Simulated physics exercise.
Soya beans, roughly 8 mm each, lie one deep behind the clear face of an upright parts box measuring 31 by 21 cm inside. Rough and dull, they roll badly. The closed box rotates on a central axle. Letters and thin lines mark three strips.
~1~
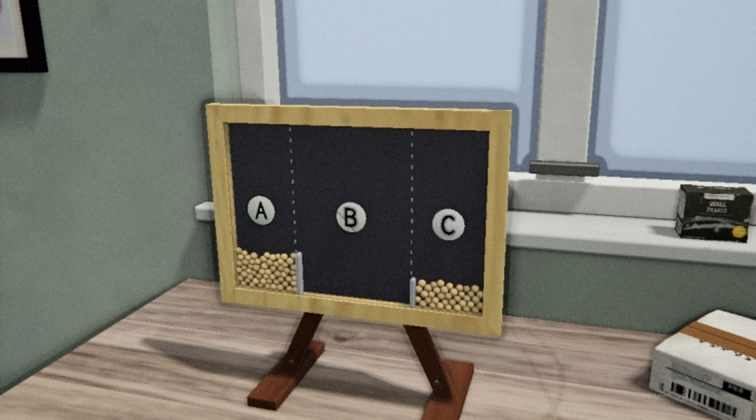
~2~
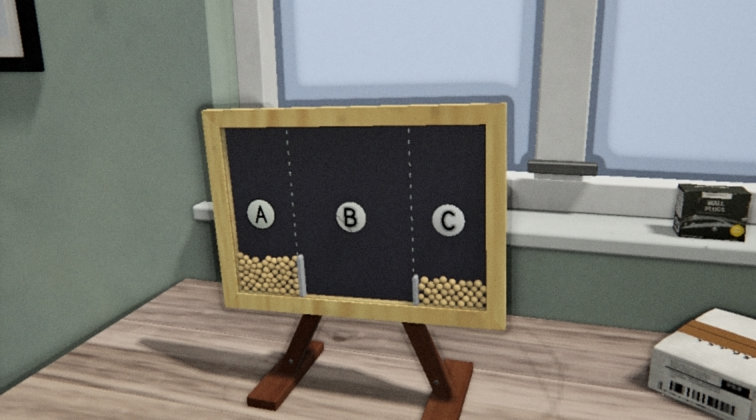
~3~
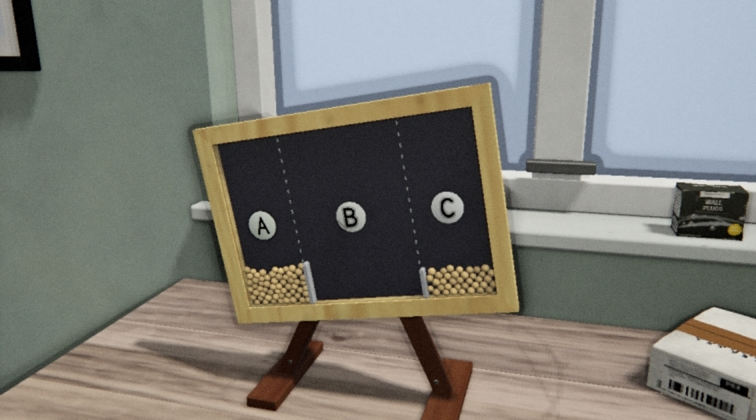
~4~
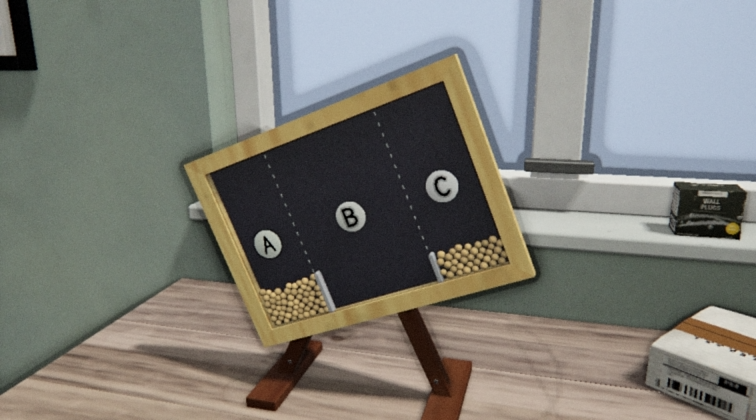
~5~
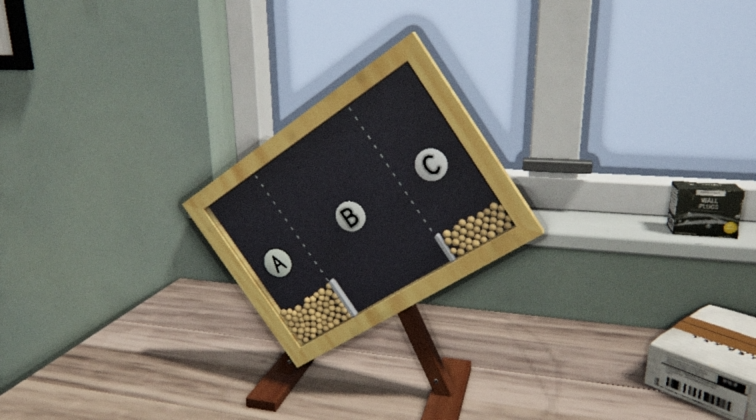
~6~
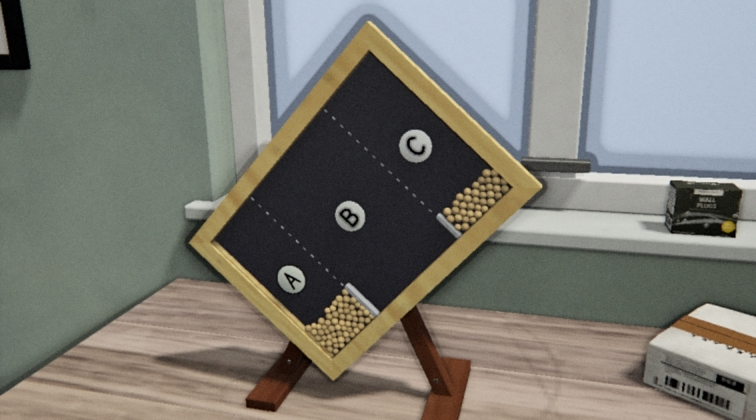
A yellow-framed box with a dark interior marked A, B and C rotates anticlockwise on its stand, slowly then further, while the small pale balls heaped in its two end sections shift toward the right side of each.
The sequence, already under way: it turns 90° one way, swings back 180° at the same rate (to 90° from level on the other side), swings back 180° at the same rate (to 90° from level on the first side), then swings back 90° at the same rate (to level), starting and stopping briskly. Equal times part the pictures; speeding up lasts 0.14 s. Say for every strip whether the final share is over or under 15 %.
A: Over; B: Over; C: Under 15 %.
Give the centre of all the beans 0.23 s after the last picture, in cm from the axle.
Some 7 cm right and 4 cm below.
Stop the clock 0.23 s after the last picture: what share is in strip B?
Some 5 per cent.
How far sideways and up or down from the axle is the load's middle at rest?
About 9 cm left and 7 cm below.
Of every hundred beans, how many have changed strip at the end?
About 55 per cent.
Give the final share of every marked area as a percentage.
Strip A: 70; strip B: 25; strip C: 5.
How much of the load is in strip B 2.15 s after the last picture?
About 25 per cent.
Then, 0.23 s later than the last picture, it stands 90° anticlockwise; the beans' middle is 7 cm right of and 4 cm below the centre; A 60 %, B 5 %, C 35 %.
Then, 2.15 s later than the last picture, it stands 45° anticlockwise; the beans' middle is 3 cm left of and 11 cm below the centre; A 70 %, B 25 %, C 5 %.
Then, 2.39 s later than the last picture, it stands level; the beans' middle is 10 cm left of and 6 cm below the centre; A 70 %, B 25 %, C 5 %.
All still 3.1 s after it, it stands level; A 70 %, B 25 %, C 5 %.
